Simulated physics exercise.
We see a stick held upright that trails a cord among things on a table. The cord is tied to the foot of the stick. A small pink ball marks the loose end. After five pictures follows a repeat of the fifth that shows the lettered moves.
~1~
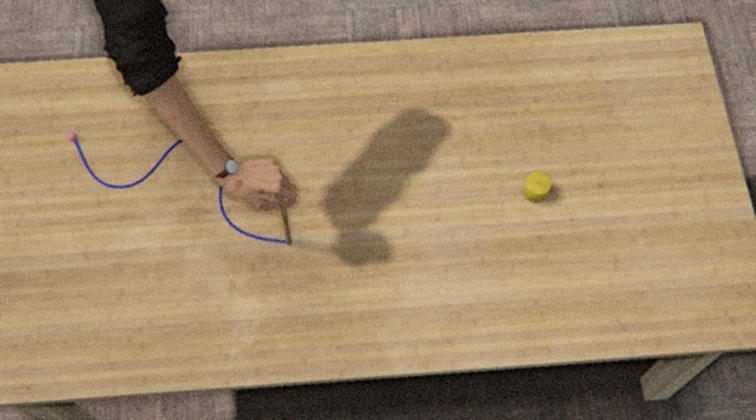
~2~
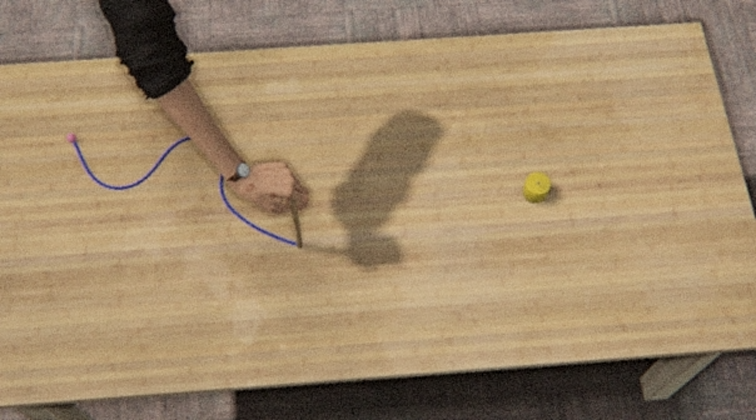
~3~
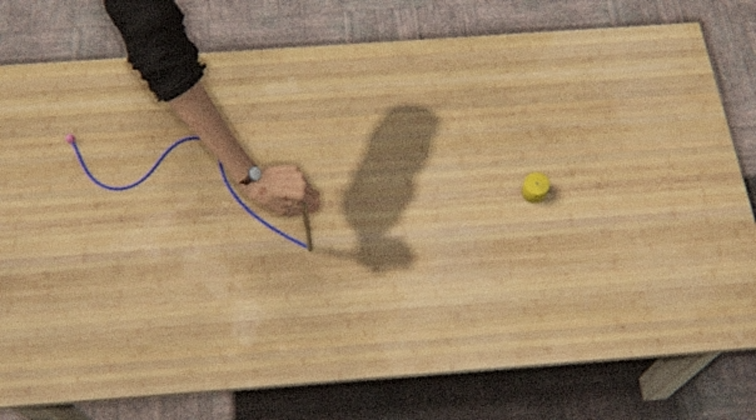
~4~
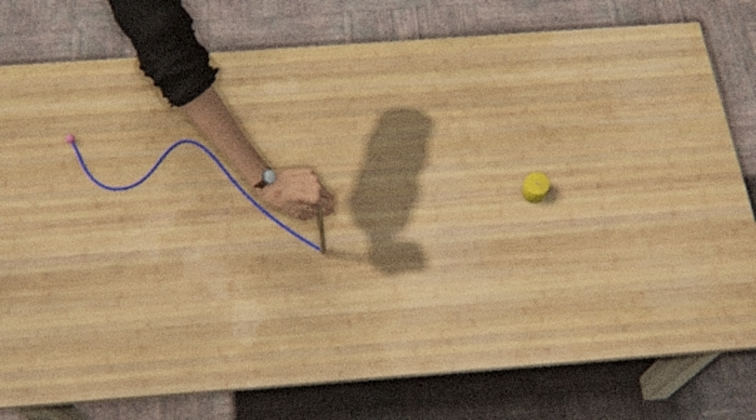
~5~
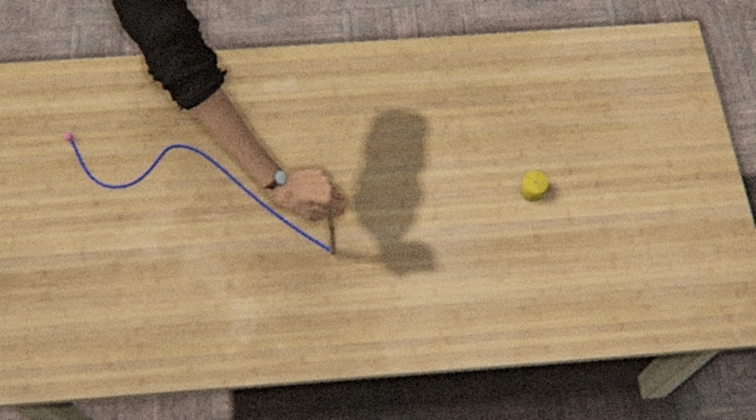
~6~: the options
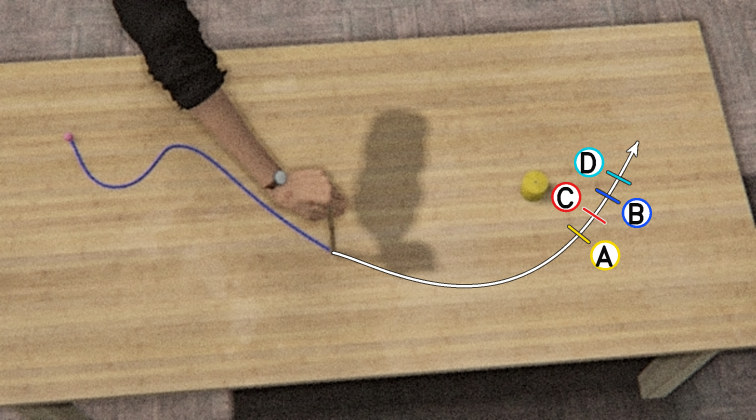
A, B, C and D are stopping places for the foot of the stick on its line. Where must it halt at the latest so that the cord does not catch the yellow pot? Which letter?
At D, and not beyond.
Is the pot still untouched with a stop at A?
Yes.
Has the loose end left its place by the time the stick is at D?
By then, yes.
On the marked copy, A at (579, 234); B at (608, 196); C at (594, 216); D at (619, 178); the route from (333, 253) via (530, 272) to (638, 142).
With D. Early on, foot of the stick (452, 286), middle of the cord (275, 226), free end (113, 165).
Further on, foot of the stick (562, 251), middle of the cord (375, 244), free end (204, 197).
At the end, foot of the stick (619, 178), middle of the cord (448, 225), free end (270, 215); nothing has been touched.
As for the rest, A is safe but short; B is safe but short; C is safe but short.
